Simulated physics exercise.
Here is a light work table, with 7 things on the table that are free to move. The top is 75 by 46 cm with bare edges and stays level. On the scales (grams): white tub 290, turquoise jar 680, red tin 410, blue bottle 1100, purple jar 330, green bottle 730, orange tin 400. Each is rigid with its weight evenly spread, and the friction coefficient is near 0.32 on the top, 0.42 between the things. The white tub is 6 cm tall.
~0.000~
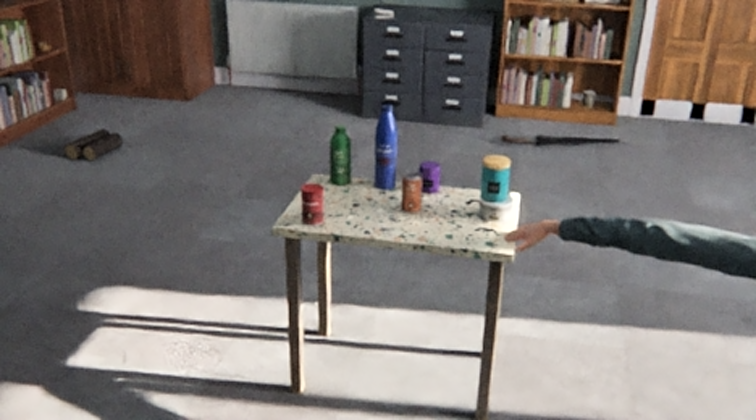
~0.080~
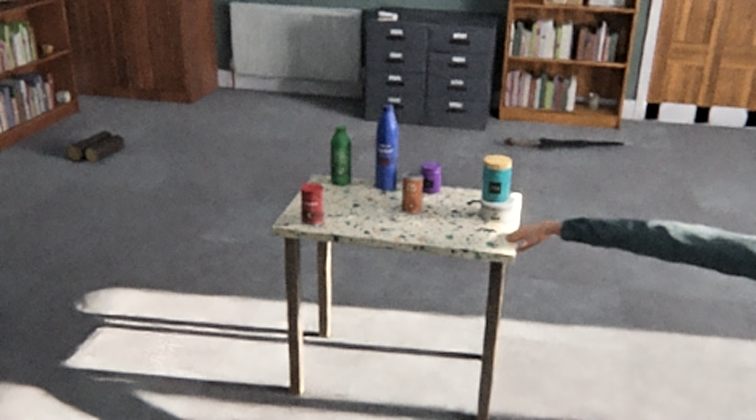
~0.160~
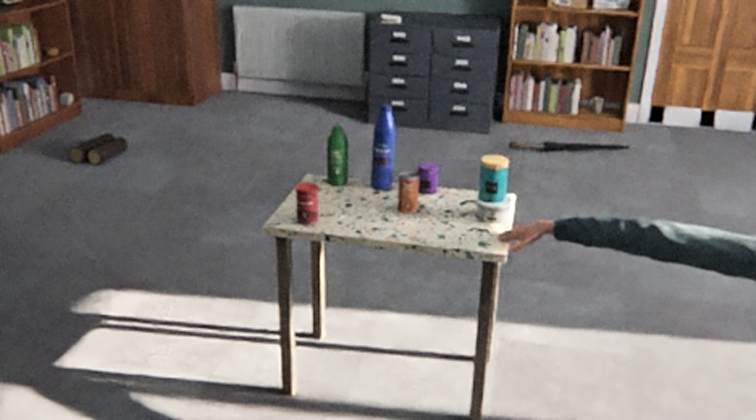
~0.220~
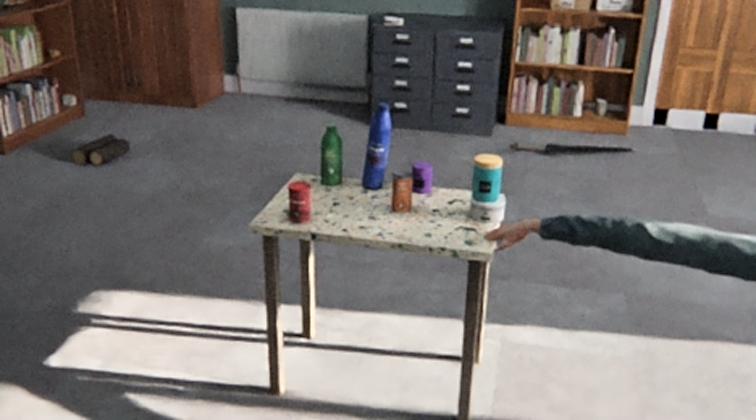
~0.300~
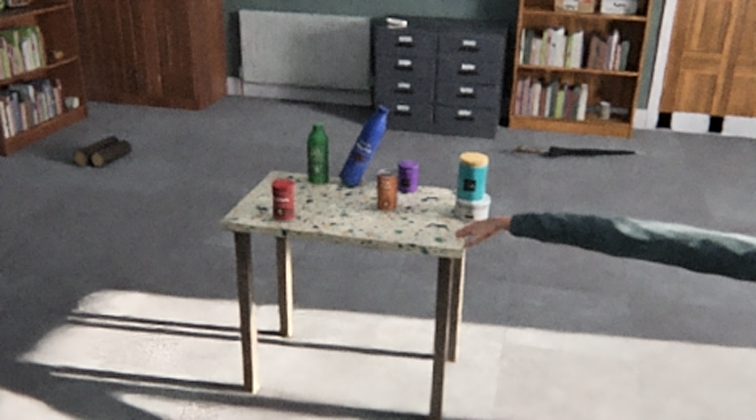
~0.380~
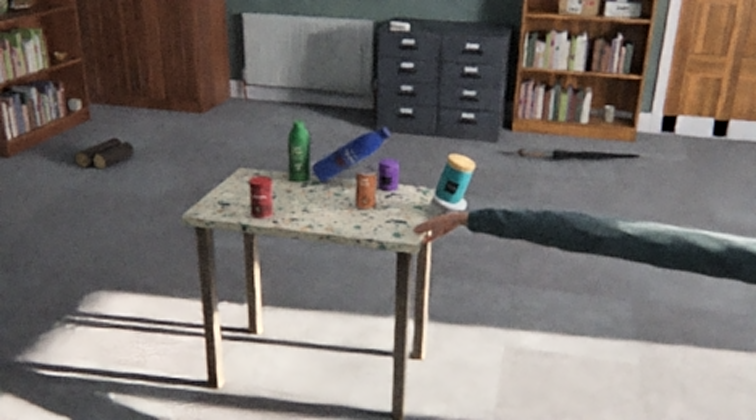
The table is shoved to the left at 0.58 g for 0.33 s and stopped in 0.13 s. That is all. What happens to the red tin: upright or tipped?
The red tin keeps standing.
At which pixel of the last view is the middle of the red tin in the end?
Near (178, 189).
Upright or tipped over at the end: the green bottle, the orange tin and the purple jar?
The green bottle is still upright; the orange tin keeps standing; the purple jar tips over.
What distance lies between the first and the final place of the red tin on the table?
About 1 cm.
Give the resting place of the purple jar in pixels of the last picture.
Near (329, 172).
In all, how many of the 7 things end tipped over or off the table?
In all, 4.
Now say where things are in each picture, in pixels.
In the first picture, red tin (313, 205); white tub (496, 207).
In the second picture, blue bottle (387, 147); purple jar (431, 178).
In the third picture, table shifted 3 cm; blue bottle (384, 147); green bottle (338, 155).
In the fourth picture, table shifted 7 cm; blue bottle (378, 146) 7° off upright; white tub (487, 208) moved 3 cm.
In the fifth picture, table shifted 16 cm; blue bottle (366, 145) 24° off upright; purple jar (408, 177) moved 7 cm.
In the sixth picture, table shifted 29 cm; red tin (261, 198) moved 13 cm; green bottle (299, 151) moved 13 cm.
After 0.48 s, table shifted 42 cm; red tin moved 15 cm near (228, 194); blue bottle 70° off upright; purple jar moved 17 cm.
After 0.58 s, table shifted 43 cm; red tin moved 7 cm near (202, 191); blue bottle on its side; purple jar 29° off upright.
After 0.68 s, table shifted 43 cm; red tin moved 2 cm near (186, 190); blue bottle on its side; purple jar on its side.
In the end (2.6 s), off the table and tipped over, white tub and turquoise jar; toppled on the table, blue bottle and purple jar; the other 3 under 5 cm from the start. In the last view, red tin near (178, 189).
